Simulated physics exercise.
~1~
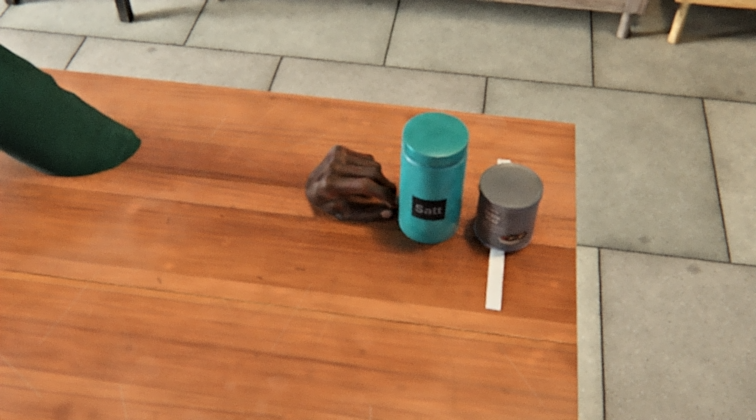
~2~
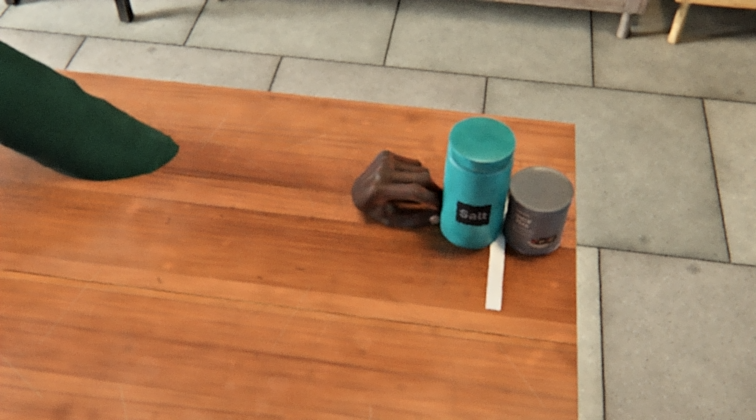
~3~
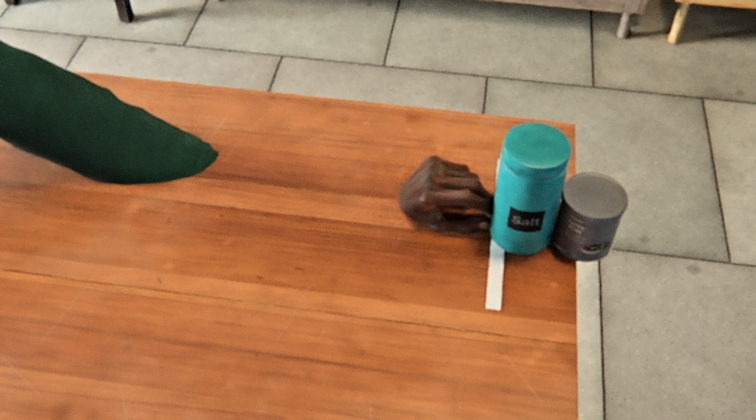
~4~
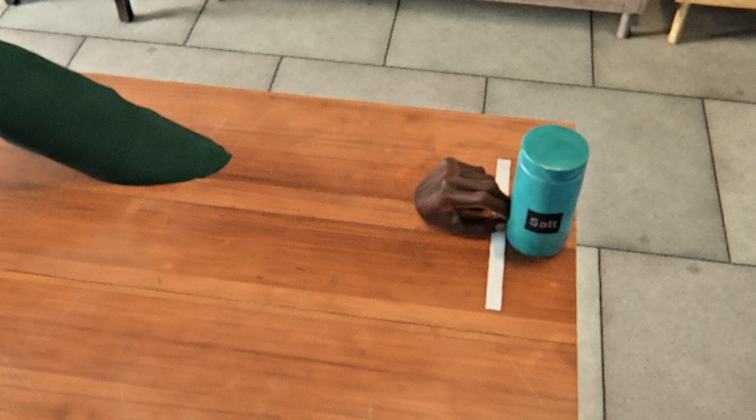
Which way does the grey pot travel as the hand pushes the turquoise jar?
The grey pot moves to the right, towards the end of the table.
Turquoise salt jar pushed right by a dark hand across a wooden table, shoving a grey pot over the edge.
